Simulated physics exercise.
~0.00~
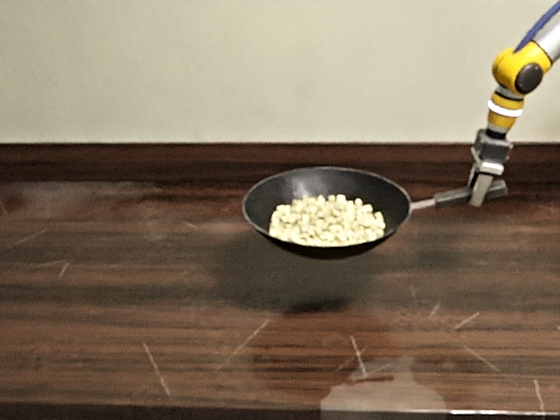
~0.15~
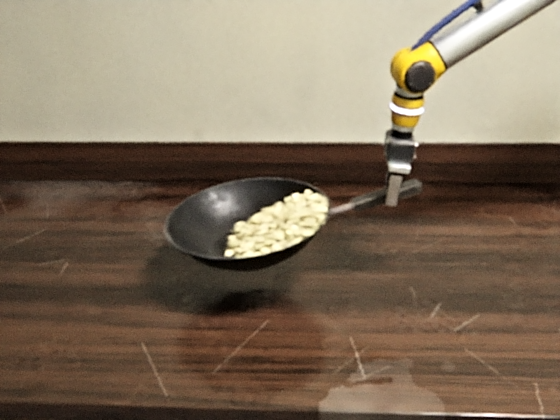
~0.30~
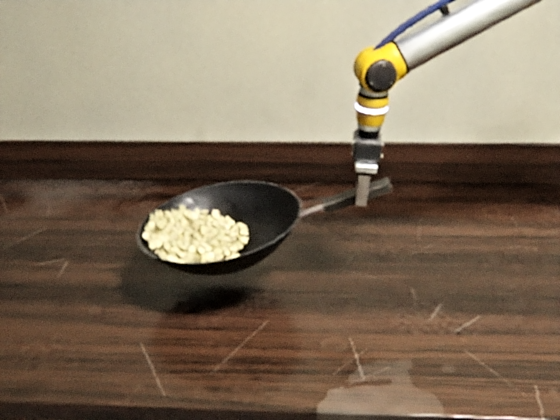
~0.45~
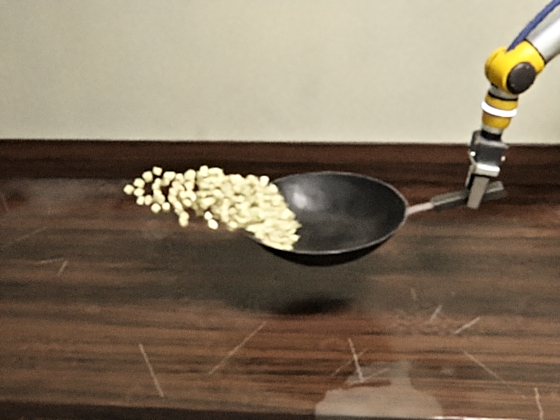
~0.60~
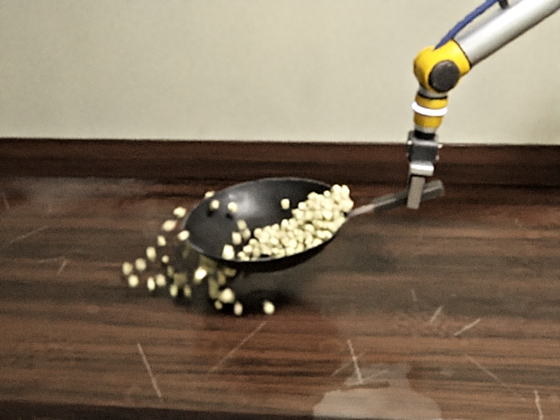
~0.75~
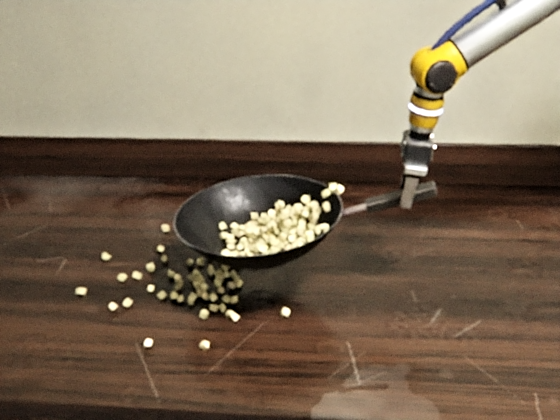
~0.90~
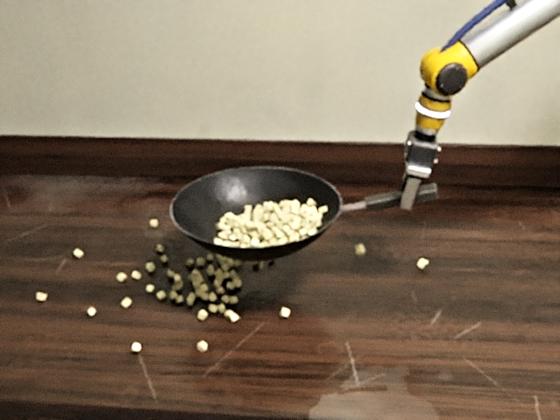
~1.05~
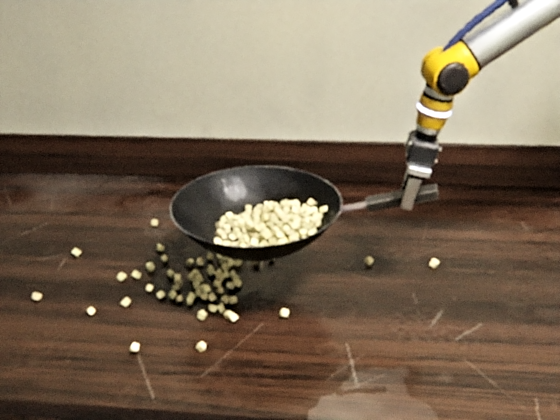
A yellow and silver robot arm reaches in from the upper right, gripping a black wok of pale diced pieces above a scratched, dark brown wooden surface before a plain pale wall. It carries the wok left, and the pieces slide first towards the handle, then to the far left side. The arm pulls back right, and a stream of pieces flies over the left rim. The wok moves left again, catching some while others drop and scatter below. At the end it hangs still, most pieces inside and dozens strewn across the surface, mainly beneath it.
